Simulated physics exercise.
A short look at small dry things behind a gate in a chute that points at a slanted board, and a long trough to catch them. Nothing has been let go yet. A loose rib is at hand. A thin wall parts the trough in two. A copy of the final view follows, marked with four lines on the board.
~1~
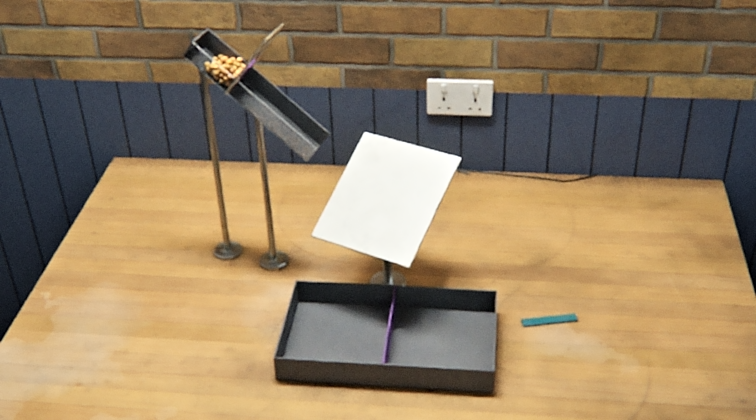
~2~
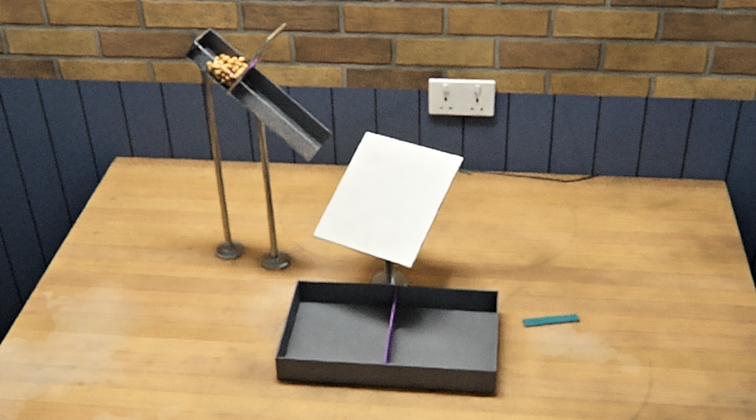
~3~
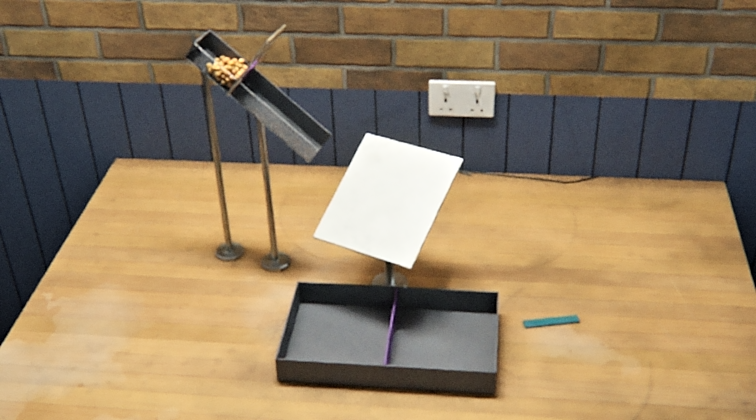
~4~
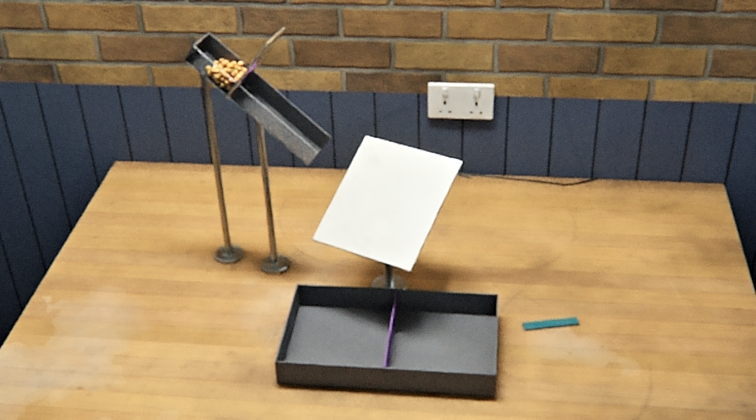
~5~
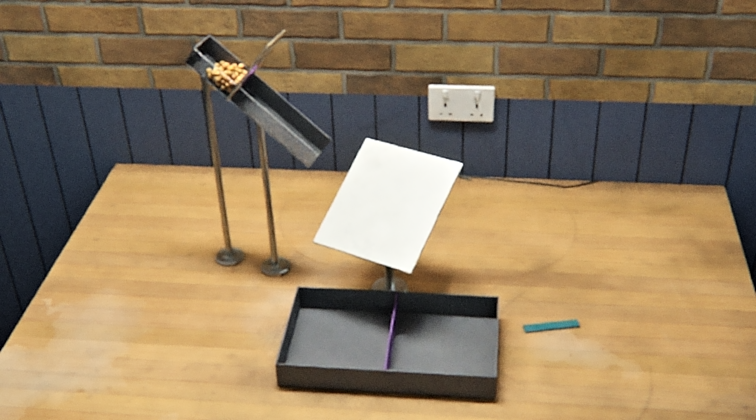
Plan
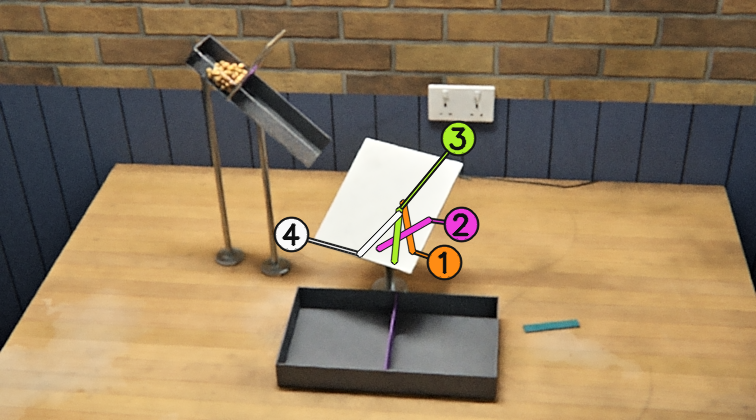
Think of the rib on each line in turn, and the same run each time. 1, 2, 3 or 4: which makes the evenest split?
It is 1.
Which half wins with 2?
The left half.
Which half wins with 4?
The left half.
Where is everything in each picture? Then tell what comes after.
Load behind the gate (227, 72), round wooden beads; lip of the chute (314, 153), sloping fairly steeply, in the first frame.
Middle of the board (388, 197), tilted fairly steeply; middle of its low edge (361, 251); of its high edge (413, 145), in the second frame.
Front corners of the trough (276, 359) and (496, 372); front end of its middle wall (384, 365); gate still shut (249, 70), in the third frame.
Middle of the load (229, 75); lip (315, 157), in the fourth frame.
Middle of the load (229, 78); lip (315, 159), in the fifth frame.
On the marked copy, line 1 from (403, 202) to (412, 251); line 2 from (429, 220) to (379, 248); line 3 from (399, 210) to (394, 261); line 4 from (399, 213) to (359, 254).
With 1, of what is caught, roughly a third in the left half, roughly two thirds in the right.
With 2, of what is caught, the larger part in the left half, about a tenth in the right.
With 3, of what is caught, the larger part in the left half, roughly a quarter in the right.
With 4, of what is caught, the larger part in the left half, about a tenth in the right.
